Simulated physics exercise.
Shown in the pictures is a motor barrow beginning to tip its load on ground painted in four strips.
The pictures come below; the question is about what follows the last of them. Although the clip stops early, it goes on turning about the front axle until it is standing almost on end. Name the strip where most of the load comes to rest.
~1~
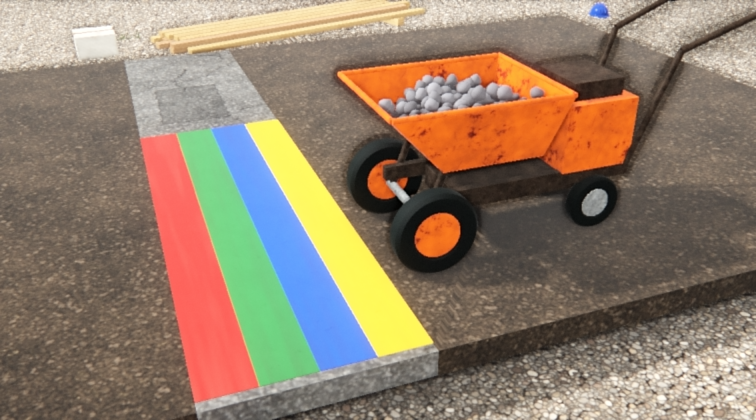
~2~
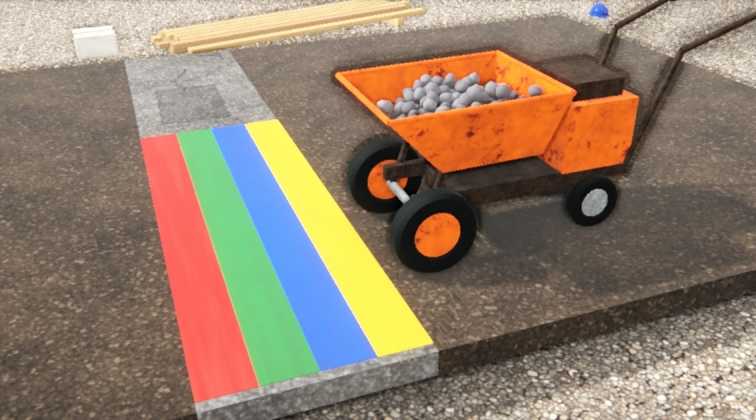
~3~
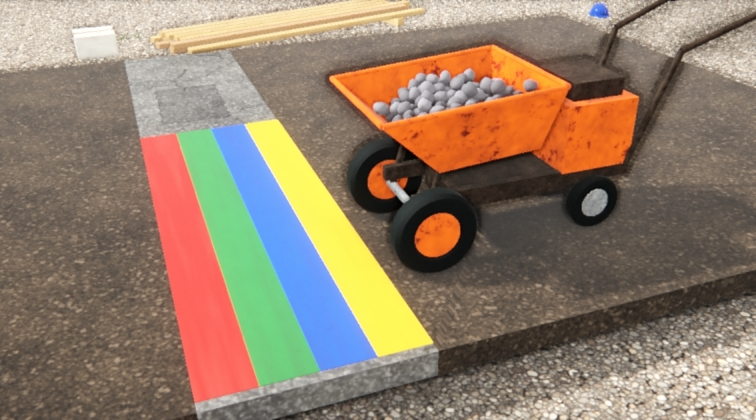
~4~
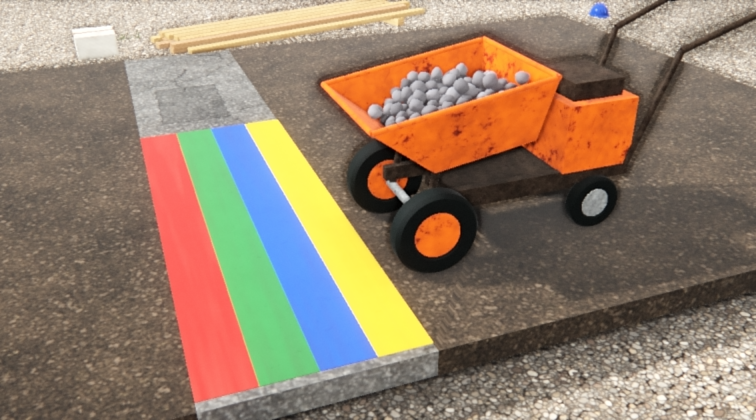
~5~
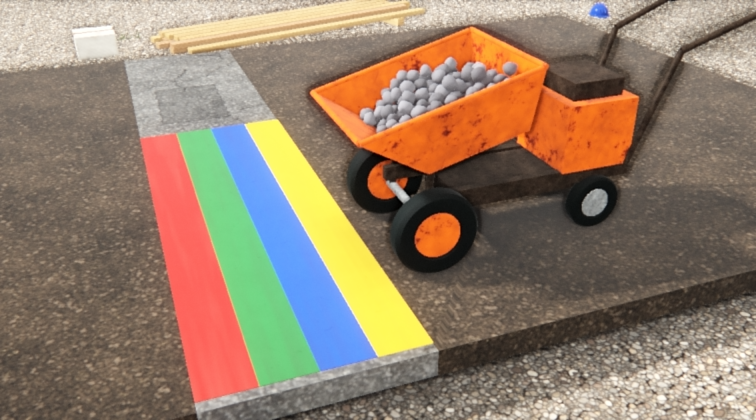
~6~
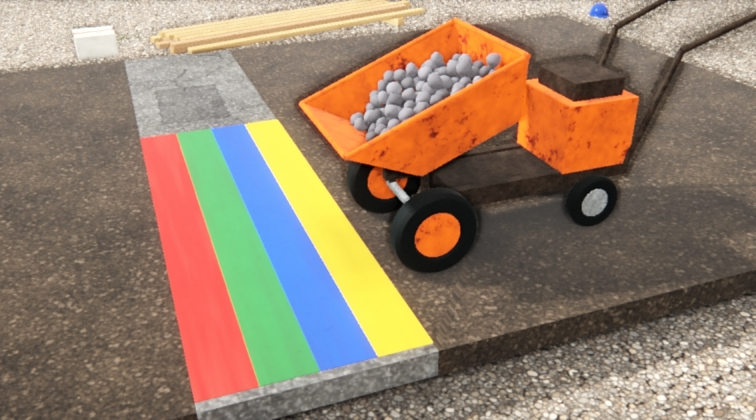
Green.
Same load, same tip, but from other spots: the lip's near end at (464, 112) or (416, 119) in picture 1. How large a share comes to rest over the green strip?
Around 10 % the first time and around 30 % the second.
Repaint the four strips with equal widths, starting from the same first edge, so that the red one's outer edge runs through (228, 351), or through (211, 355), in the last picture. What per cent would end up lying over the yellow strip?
Shares: 0 %; then 0 %.
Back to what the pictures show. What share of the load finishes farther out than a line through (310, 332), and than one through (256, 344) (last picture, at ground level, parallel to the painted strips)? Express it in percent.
I'd say about 70 and about 30 in a hundred.
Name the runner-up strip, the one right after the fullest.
Behind the top strip comes the red strip.
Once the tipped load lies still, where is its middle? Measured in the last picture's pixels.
Near pixel (236, 267).
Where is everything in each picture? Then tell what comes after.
The first picture shows lip of the skip (392, 122), level; top of the load (468, 101), round cobbles; yellow strip (381, 310); blue strip (328, 322); green strip (273, 335); red strip (215, 348).
The second picture shows lip of the skip (390, 123), tipped barely; top of the load (466, 100).
The third picture shows lip of the skip (383, 127), tipped barely; top of the load (461, 98).
The fourth picture shows lip of the skip (372, 134), tipped a little; top of the load (469, 92).
The fifth picture shows lip of the skip (360, 144), tipped clearly; top of the load (468, 88).
The sixth picture shows lip of the skip (346, 158), tipped clearly; top of the load (455, 83); yellow strip (381, 310); blue strip (328, 322); green strip (273, 335); red strip (215, 348).
Just after the last frame, skip tipped steeply; every one in the skip.
A moment on, skip tipped right over; roughly two thirds in the skip; about a tenth over the blue strip; roughly a third over the green strip; just a few over the red strip.
Further on, skip tipped right over; roughly a quarter in the skip; about a tenth over the blue strip; roughly a third over the green strip; roughly a quarter over the red strip; about a tenth off the paint.
When it is over, skip tipped right over; roughly a quarter in the skip; not one over the yellow strip; about a tenth over the blue strip; roughly a third over the green strip; roughly a quarter over the red strip; about a tenth off the paint.
